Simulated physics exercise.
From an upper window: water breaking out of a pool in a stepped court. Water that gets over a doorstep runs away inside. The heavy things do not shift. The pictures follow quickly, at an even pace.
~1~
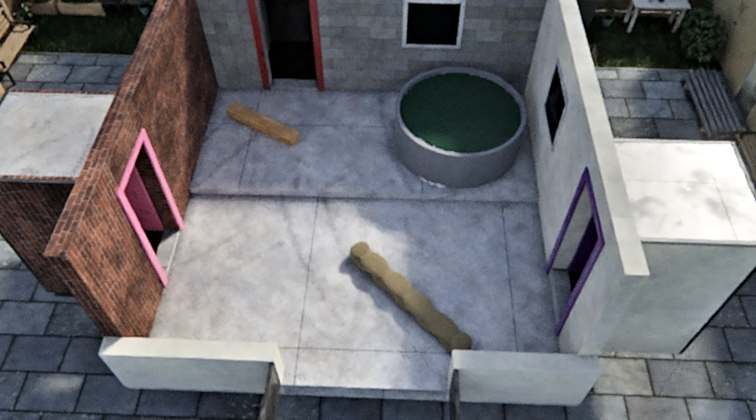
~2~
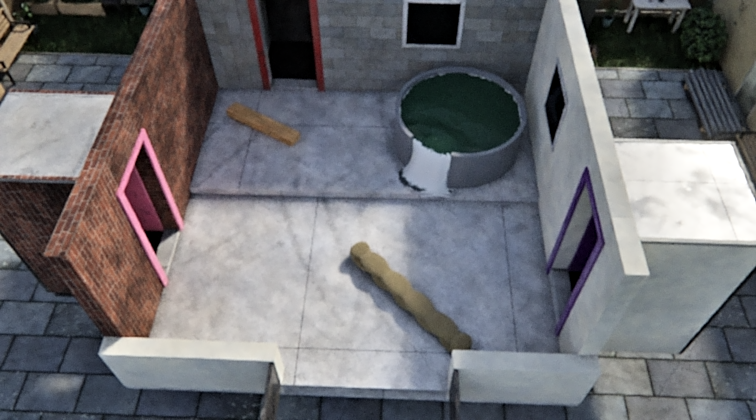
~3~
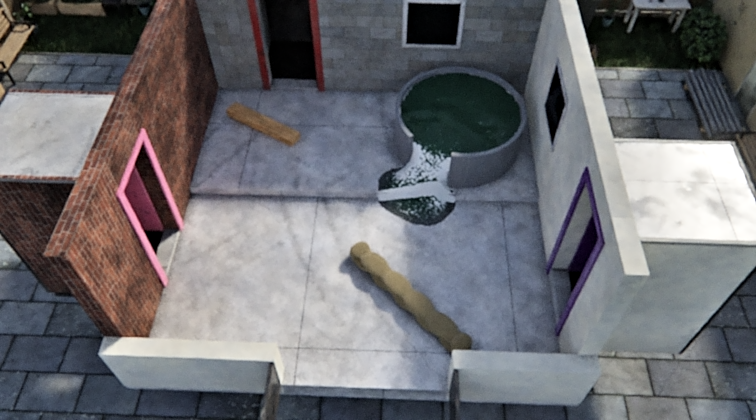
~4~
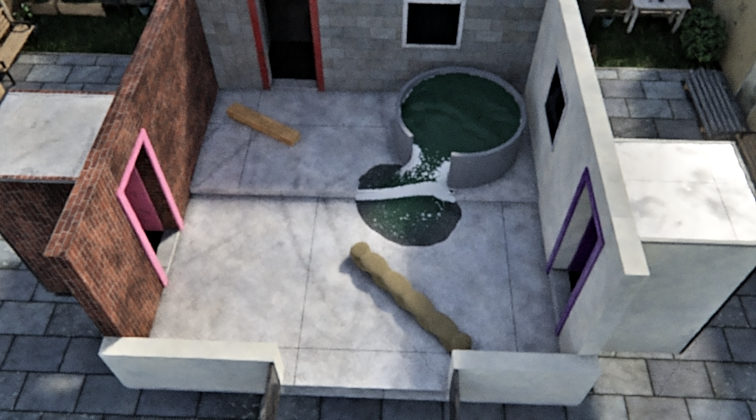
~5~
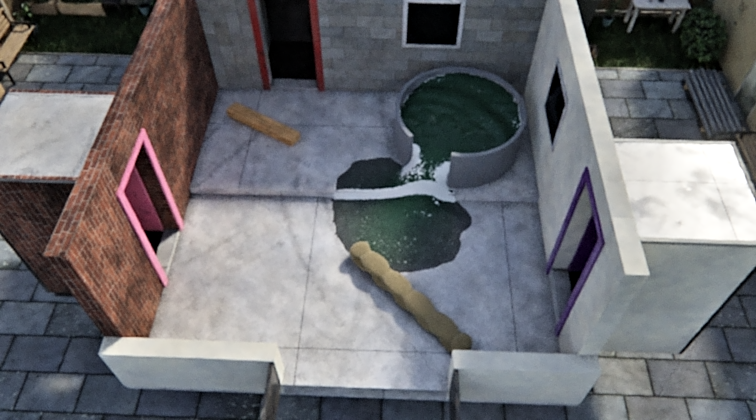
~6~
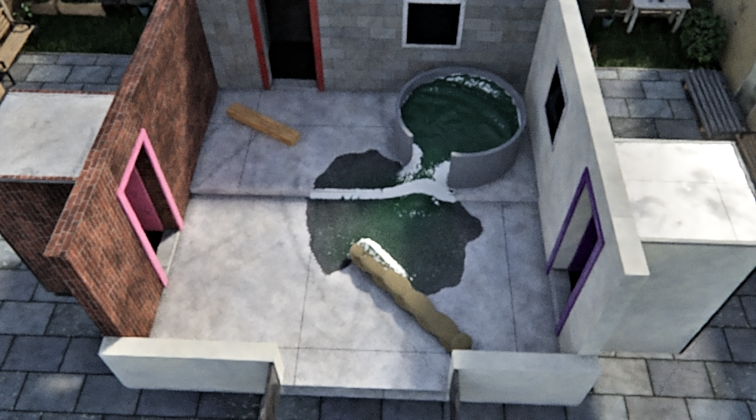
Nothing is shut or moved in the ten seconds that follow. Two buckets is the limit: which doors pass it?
One by one: The purple door admits no more than that; the pink door lets in a lot; the red door admits no more than that.
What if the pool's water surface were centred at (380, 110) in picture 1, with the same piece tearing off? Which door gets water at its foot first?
I say the pink one.
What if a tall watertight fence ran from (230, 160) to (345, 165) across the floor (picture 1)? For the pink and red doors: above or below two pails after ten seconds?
My reading: The pink one takes more; the red one takes less.
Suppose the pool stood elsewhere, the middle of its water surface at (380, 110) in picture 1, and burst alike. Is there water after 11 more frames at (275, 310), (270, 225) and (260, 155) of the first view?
In that order: Under water, covered, not flooded.
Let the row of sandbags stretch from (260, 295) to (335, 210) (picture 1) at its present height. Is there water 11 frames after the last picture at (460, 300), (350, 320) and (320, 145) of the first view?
In turn: Covered, awash, not flooded.
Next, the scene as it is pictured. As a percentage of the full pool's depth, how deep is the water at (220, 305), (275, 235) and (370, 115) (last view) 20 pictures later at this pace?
Roughly 10, 6 and 0 per cent, in turn.
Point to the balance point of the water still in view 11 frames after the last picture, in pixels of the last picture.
Roughly at (420, 188).
A moment on, water covers 30 % of the floor; the purple door not reached, the pink door not reached, the red door not reached.
Next, water covers 55 % of the floor; the purple door not reached, the pink door under two buckets in, the red door not reached.
Then, water covers 55 % of the floor; the purple door under two buckets in, the pink door over two buckets in, the red door not reached.
Later, water covers 65 % of the floor; the purple door under two buckets in, the pink door far over two buckets in, the red door not reached.
In the end, water covers 65 % of the floor; the purple door under two buckets in, the pink door far over two buckets in, the red door not reached.
